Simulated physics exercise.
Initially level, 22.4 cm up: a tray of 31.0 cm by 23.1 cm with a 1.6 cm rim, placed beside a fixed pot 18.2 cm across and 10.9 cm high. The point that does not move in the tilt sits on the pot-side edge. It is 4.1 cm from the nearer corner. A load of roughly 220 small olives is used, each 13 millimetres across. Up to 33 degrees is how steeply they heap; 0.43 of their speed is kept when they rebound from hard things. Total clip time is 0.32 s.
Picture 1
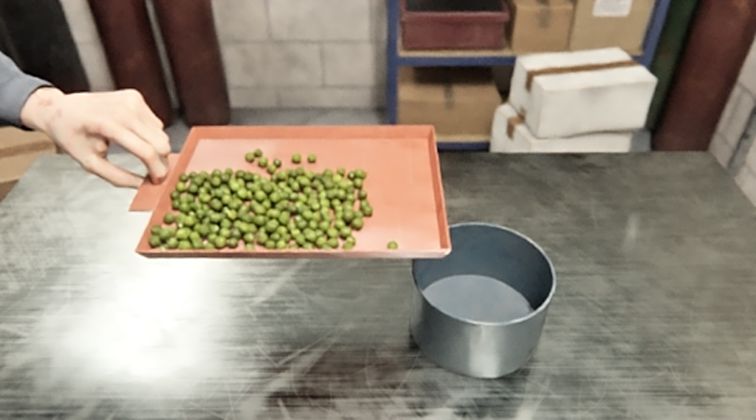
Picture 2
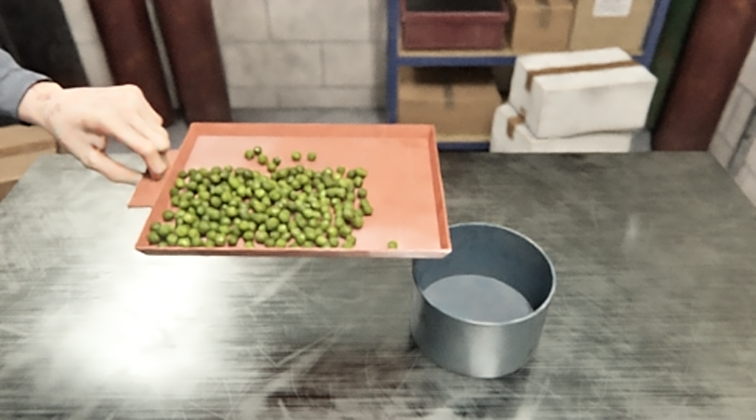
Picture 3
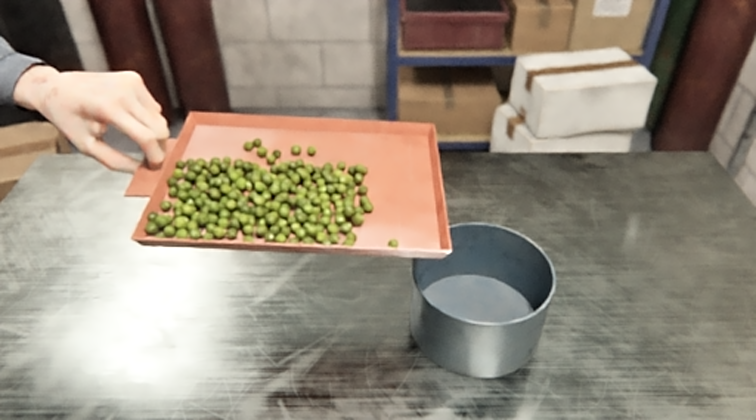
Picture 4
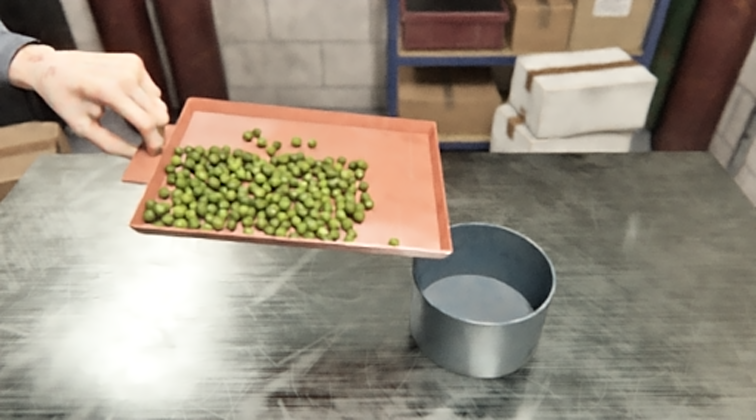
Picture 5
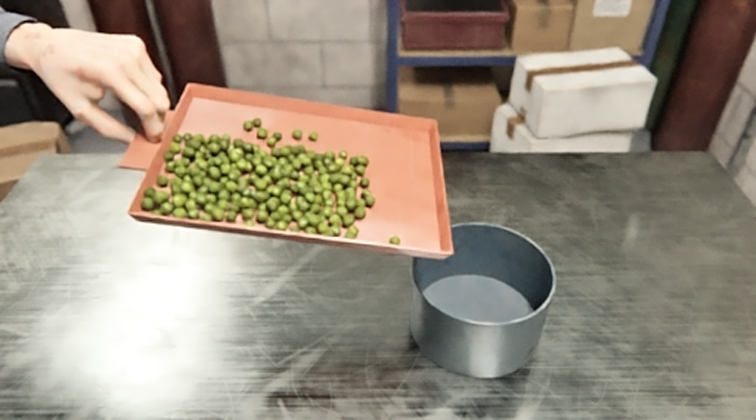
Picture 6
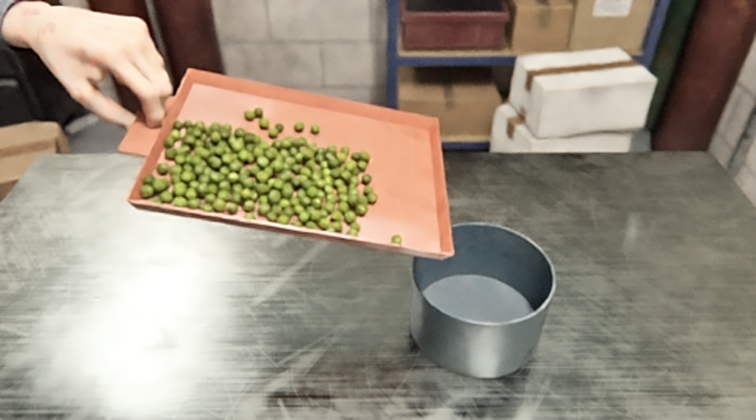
The clip opens on a hand at the left holding a nearly level reddish tray of small green olives above a metal table, its right end by a grey round pot. The hand then steadily raises the left side, tilting the tray down toward the right, while the olives stay heaped together.
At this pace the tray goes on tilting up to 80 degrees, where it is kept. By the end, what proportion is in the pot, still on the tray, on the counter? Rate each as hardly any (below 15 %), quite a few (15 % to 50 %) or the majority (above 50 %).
I would put it this way: Pot: The majority, left on the tray: Hardly any, counter: Quite a few.
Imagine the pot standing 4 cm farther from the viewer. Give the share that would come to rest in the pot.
With that change it comes to something like 40 in a hundred.
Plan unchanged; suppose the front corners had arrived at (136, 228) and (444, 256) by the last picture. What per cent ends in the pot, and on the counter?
Pot 0 % / counter 100 %.
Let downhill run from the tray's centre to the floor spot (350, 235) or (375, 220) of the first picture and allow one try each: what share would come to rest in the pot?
First try: Around 0 percent; second try: Around 15 percent.
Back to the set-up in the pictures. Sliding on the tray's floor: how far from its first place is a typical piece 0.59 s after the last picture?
About 11 cm.
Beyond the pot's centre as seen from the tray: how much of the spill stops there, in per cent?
Around 60 per cent, give or take.
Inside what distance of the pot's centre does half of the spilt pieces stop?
Some 18 centimetres.
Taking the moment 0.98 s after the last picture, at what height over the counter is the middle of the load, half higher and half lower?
Around 26 cm up.
Then, 0.59 s after the last picture, tilt 45 degrees; the tray holds 100 %, the pot 0 %.
Then, 0.98 s after the last picture, tilt 66 degrees; the tray holds 80 %, the pot 5 %.
Then, 1.45 s after the last picture, tilt 80 degrees; the tray holds 10 %, the pot 45 %.
In the end, pot 60 %, tray 0 %, counter 40 %.
